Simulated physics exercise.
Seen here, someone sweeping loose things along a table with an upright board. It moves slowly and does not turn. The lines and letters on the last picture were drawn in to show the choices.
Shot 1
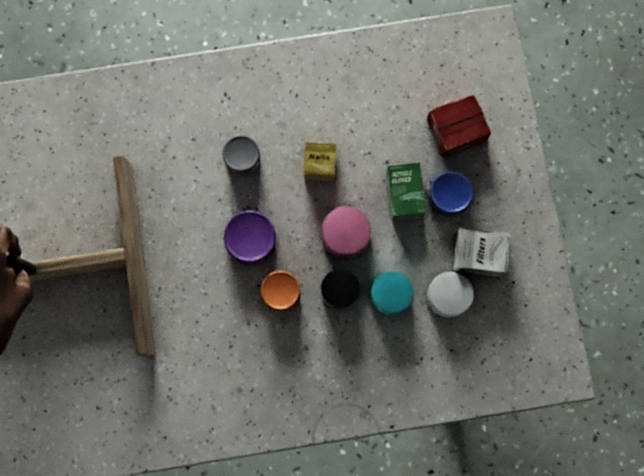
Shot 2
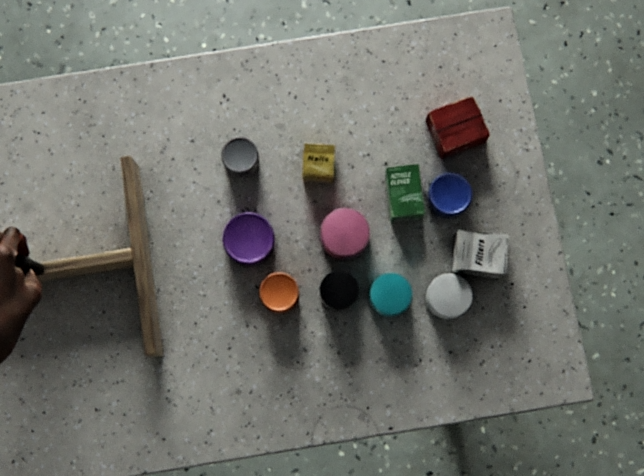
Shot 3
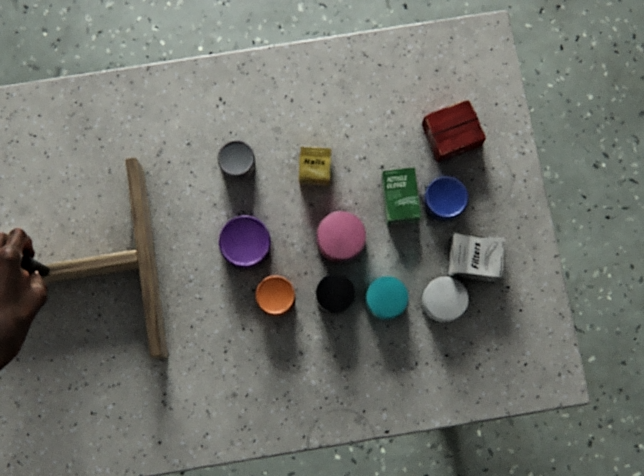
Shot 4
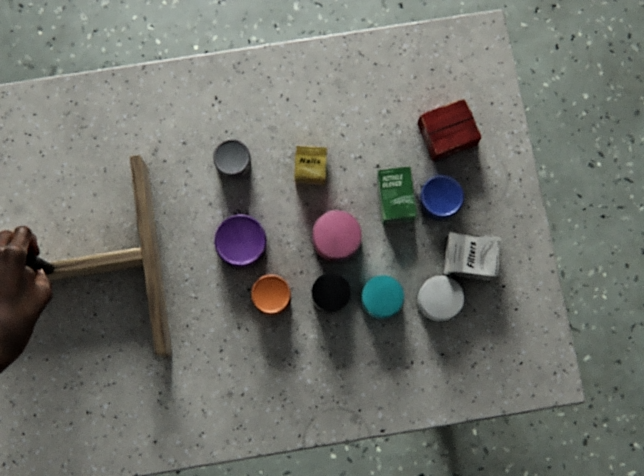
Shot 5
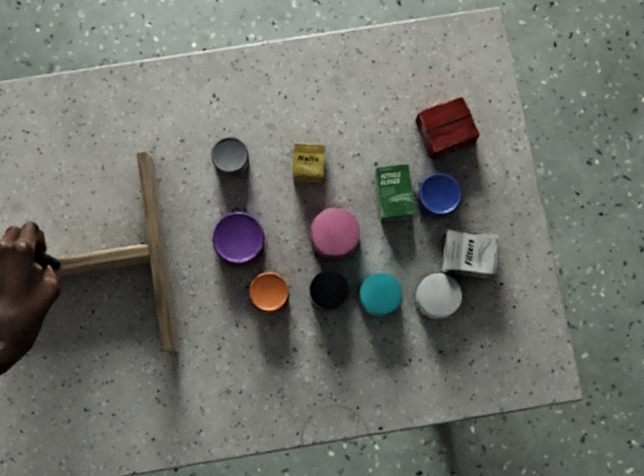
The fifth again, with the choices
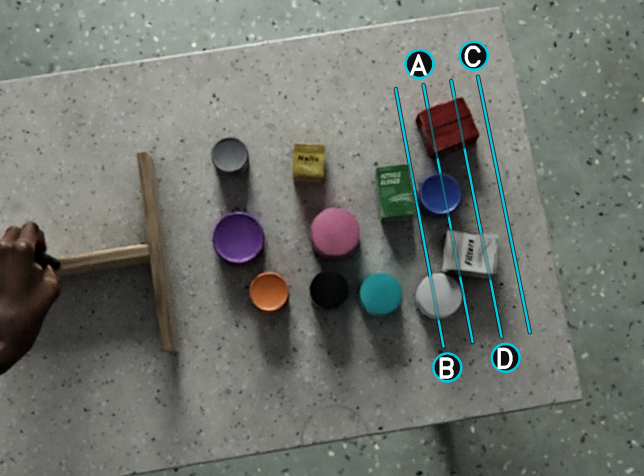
A speckled grey tabletop lies slightly tilted over a green terrazzo floor, seen from directly above. A hand at the left edge grips a wooden T-shaped board, and apart from it, to the right, sit round purple, orange, grey, pink, black, teal, blue and white containers among yellow, green, red and white boxes. The board slides slowly rightward without touching them, while the view shifts very slightly.
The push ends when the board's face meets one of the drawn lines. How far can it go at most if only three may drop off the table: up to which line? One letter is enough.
The farthest such stop is D.
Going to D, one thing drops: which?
The blue jar.
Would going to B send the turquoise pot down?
No.
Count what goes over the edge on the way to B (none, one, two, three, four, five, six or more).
The count is none.
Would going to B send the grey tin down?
By then, no.
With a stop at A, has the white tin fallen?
By then, no.
On the marked copy, A at (447, 210); B at (419, 215); C at (503, 201); D at (476, 206).
Taking D. A third of the way, board (271, 231); grey tin (283, 148); yellow box (313, 163).
Two thirds of the way, board (387, 212); blue jar (487, 172); white box (498, 258).
When it is over, board (477, 198); blue jar over the edge; pink tin (542, 215); one fallen.
As for the rest, A is within the limit but short; B is within the limit but short; C drops four.
